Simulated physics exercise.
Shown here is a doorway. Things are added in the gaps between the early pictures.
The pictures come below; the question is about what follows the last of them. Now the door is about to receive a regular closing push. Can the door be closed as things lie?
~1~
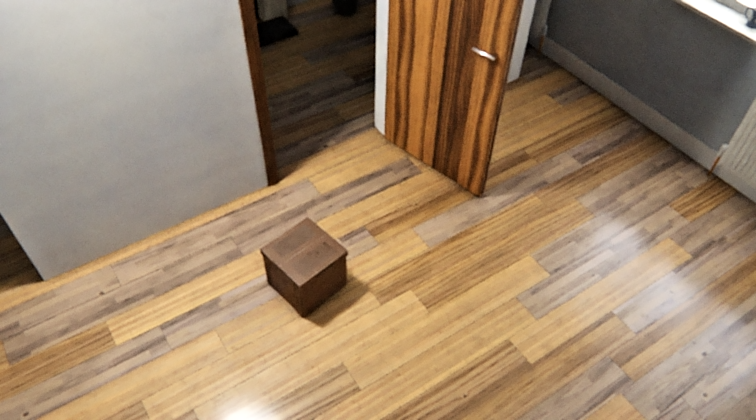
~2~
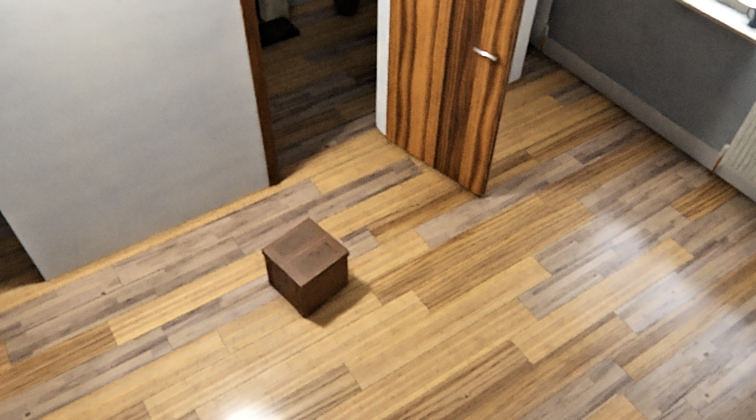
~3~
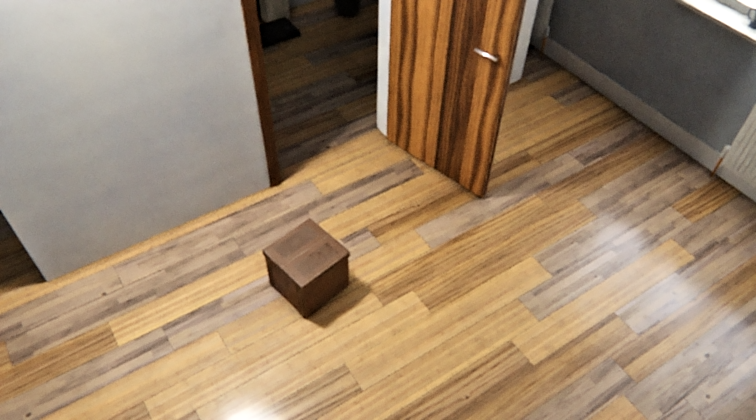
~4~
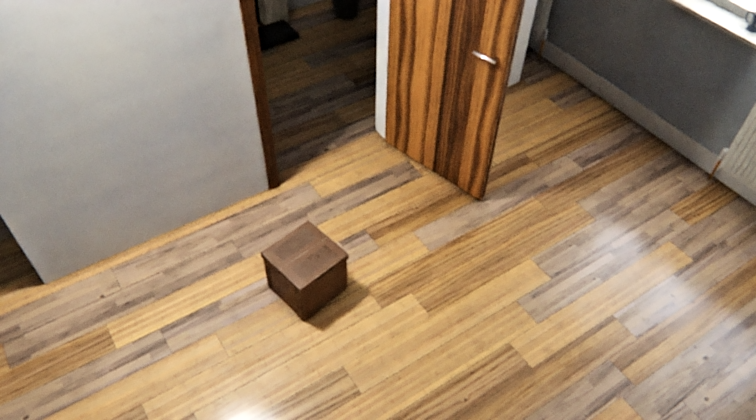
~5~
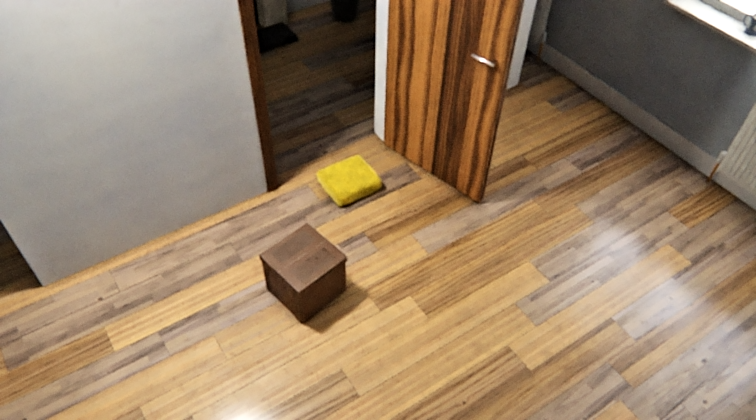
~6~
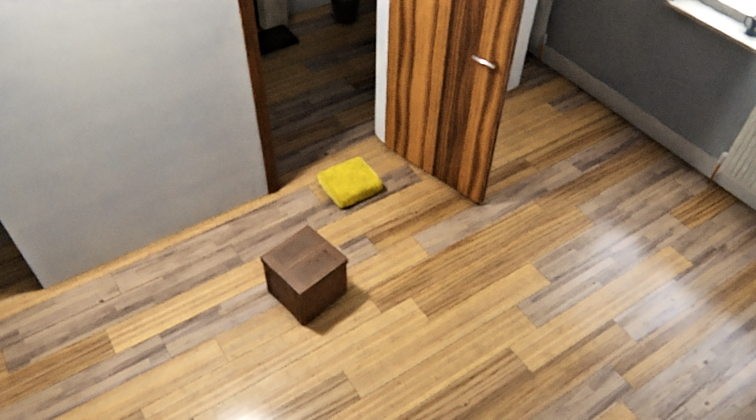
When it's pushed, the door meets no obstruction on the way.
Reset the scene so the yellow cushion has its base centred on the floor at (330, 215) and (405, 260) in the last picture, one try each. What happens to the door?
Well, the first time the door halts partway, and the second time it completes its swing.
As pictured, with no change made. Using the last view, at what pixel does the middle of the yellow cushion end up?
Near pixel (298, 151).
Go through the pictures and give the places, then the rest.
The first picture shows door wide open and still; brown tote (306, 267).
The second picture shows door wide open and still; brown tote (307, 268).
The third picture shows door wide open and still; brown tote (308, 268).
The fourth picture shows door wide open and still; brown tote (307, 271).
The fifth picture shows door wide open and still; brown tote (305, 273).
The sixth picture shows door wide open and still; yellow cushion (350, 182); brown tote (306, 275).
Then, 1.00 s later than the last frame, door 51° open; yellow cushion moved a little near (342, 181).
Then, 1.40 s later than the last frame, door 21° open; yellow cushion moved about its own width near (308, 174).
When it is over, door 0° open; moved from the start, yellow cushion; brown tote as before. End places, in pixels of the last picture, yellow cushion near (298, 151).
